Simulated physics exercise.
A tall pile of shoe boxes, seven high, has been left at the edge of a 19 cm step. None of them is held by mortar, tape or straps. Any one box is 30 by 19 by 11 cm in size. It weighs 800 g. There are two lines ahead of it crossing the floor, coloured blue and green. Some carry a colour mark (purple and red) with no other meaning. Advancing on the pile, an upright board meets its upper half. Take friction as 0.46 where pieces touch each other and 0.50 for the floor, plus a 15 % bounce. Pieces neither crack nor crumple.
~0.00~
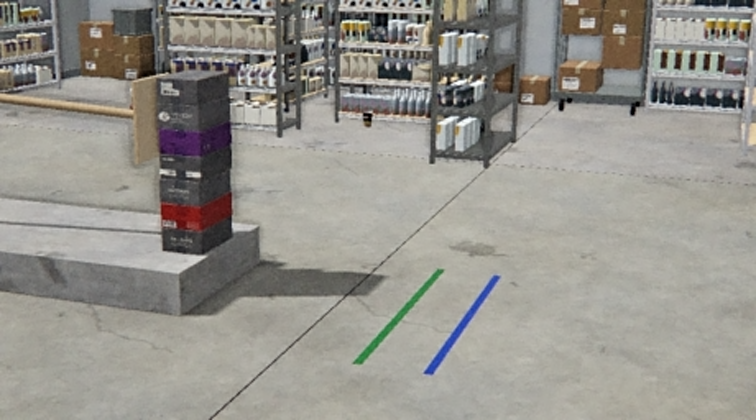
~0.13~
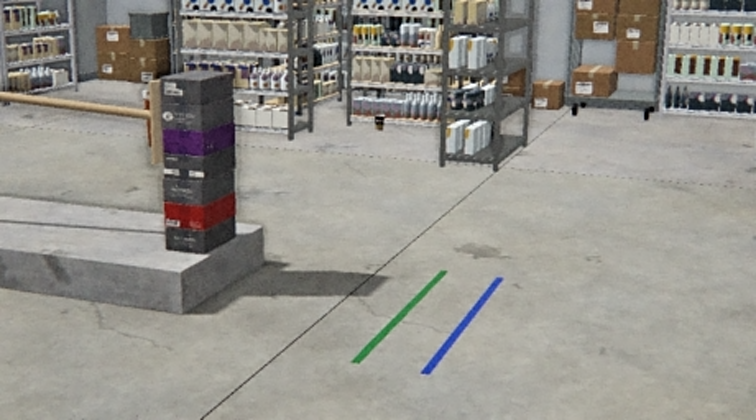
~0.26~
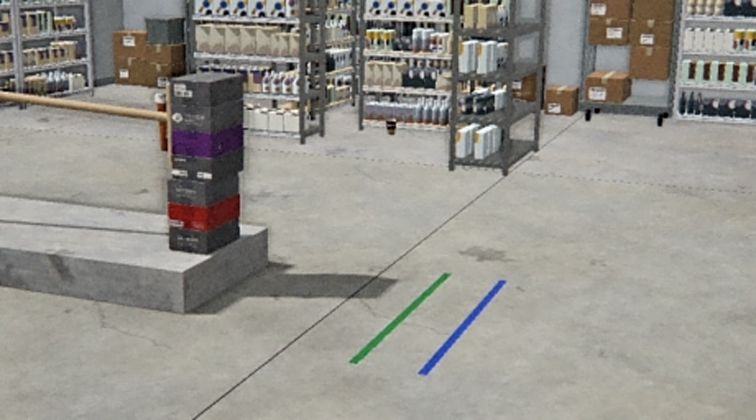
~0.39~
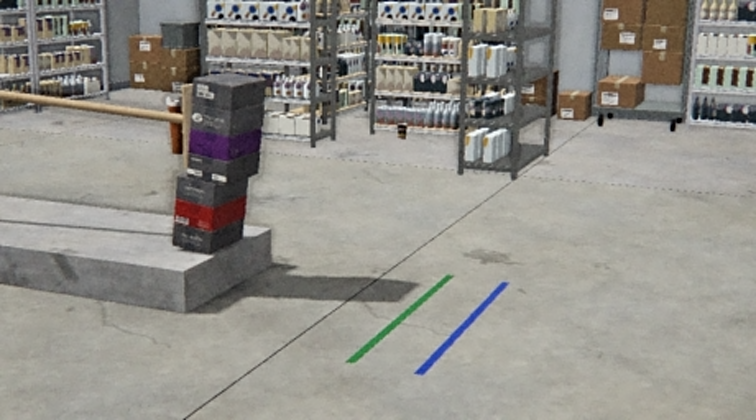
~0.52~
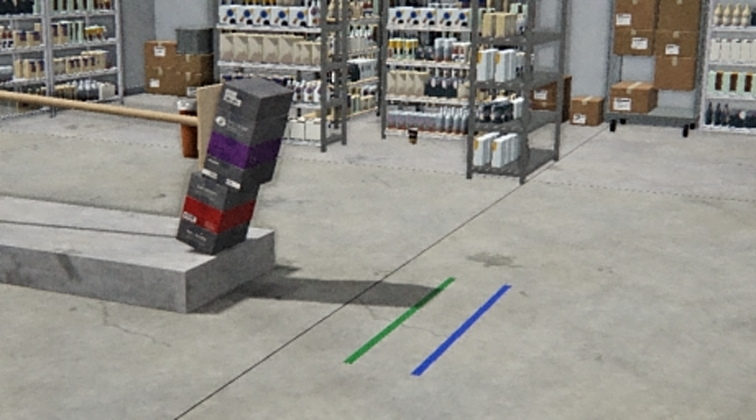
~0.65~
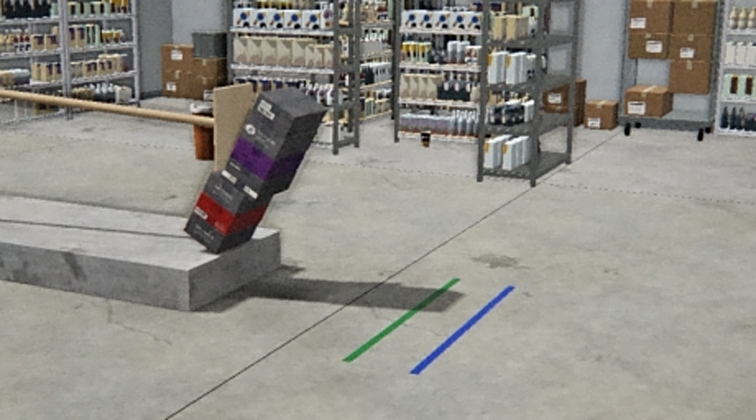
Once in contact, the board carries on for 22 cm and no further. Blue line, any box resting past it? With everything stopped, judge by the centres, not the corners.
No, none.
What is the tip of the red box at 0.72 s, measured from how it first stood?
Close to 40° of tilt compared with the start.
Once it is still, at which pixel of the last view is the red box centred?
Its middle finishes near pixel (276, 273) of the last picture.
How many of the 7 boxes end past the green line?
The answer is 0.
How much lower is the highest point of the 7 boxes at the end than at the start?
I'd put it at around 60 cm.
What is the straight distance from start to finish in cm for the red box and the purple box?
So red shifts 40 cm, while purple shifts 90 cm.
After 0.72 s, none of the 7 boxes past the blue line, 7 disturbed; purple box leaning 38°, 7 cm lower; red box leaning 38°.
After 0.86 s, none of the 7 boxes past the blue line, 7 disturbed; purple box leaning 62°, 22 cm lower; red box leaning 61°.
After 1.02 s, none of the 7 boxes past the blue line, 7 disturbed; purple box on its side; red box on its side.
At rest (1.8 s), none of the 7 boxes past the blue line, 7 disturbed; red box on its side; purple box on its side. The farthest middle lies 28 cm short of that line. As the last picture would show them, middles, red box near (276, 273), purple box near (352, 284).
